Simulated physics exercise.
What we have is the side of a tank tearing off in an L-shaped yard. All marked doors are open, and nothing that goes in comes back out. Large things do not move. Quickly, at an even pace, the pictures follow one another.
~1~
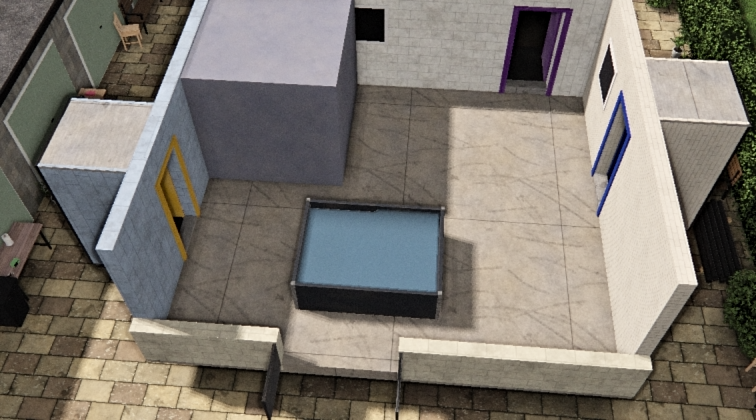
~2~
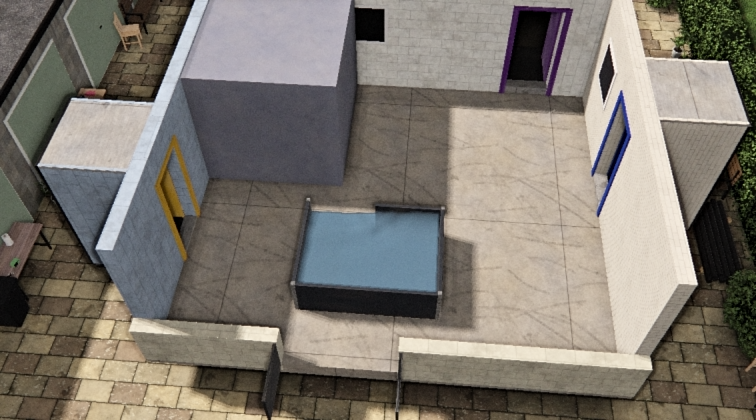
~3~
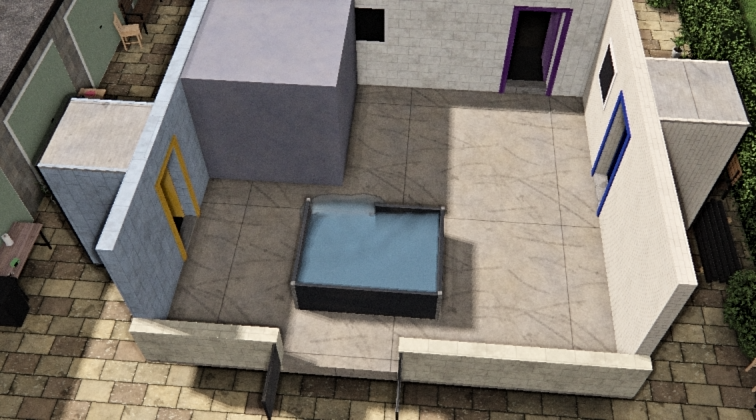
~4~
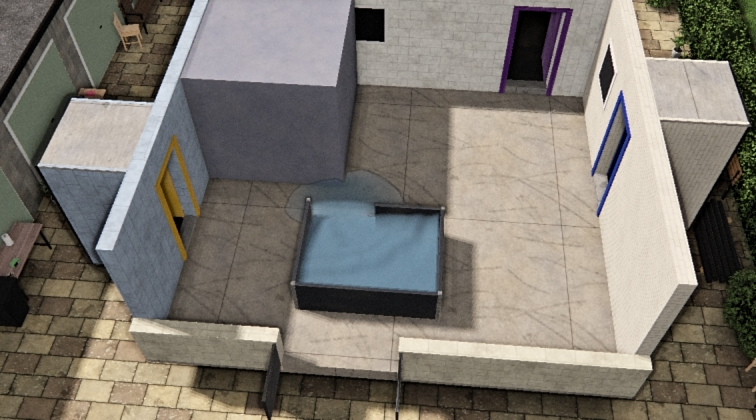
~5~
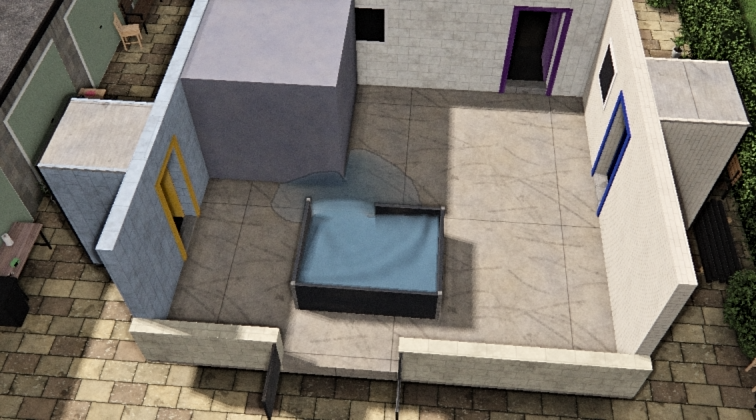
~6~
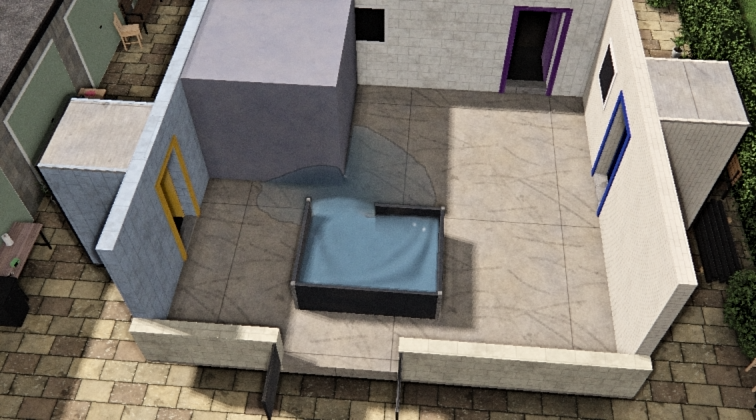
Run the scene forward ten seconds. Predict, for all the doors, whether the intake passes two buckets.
My prediction: At the purple door it does not pass two; at the blue door it does not pass two; at the yellow door it passes two buckets.
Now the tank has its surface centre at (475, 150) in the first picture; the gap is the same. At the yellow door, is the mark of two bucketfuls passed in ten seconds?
As I see it, the yellow door stays within the limit.
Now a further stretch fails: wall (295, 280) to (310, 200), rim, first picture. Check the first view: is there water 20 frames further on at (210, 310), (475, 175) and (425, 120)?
Taking each in turn, they come out watered, kept dry, kept dry.
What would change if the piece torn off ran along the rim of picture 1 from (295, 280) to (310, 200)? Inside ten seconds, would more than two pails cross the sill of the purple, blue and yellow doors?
Here's how it goes: The purple door comes in low, the blue door comes in low, the yellow door overshoots.
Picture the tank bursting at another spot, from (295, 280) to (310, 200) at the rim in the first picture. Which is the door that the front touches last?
The purple door.
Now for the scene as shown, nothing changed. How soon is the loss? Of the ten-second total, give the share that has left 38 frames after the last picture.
Estimate: 55 %.
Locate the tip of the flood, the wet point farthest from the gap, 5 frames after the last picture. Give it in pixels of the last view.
Approximate pixel: (417, 89).
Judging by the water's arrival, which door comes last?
Looking at the pictures, the answer is the blue one.
A moment on, water covers 25 % of the floor; the purple door not reached, the blue door not reached, the yellow door not reached.
Next, water covers 35 % of the floor; the purple door not reached, the blue door not reached, the yellow door under two buckets in.
Then, water covers 55 % of the floor; the purple door wet at the sill, nothing in, the blue door not reached, the yellow door far over two buckets in.
Later, water covers 80 % of the floor; the purple door wet at the sill, nothing in, the blue door wet at the sill, nothing in, the yellow door far over two buckets in.
In the end, water covers 100 % of the floor; the purple door wet at the sill, nothing in, the blue door wet at the sill, nothing in, the yellow door far over two buckets in.
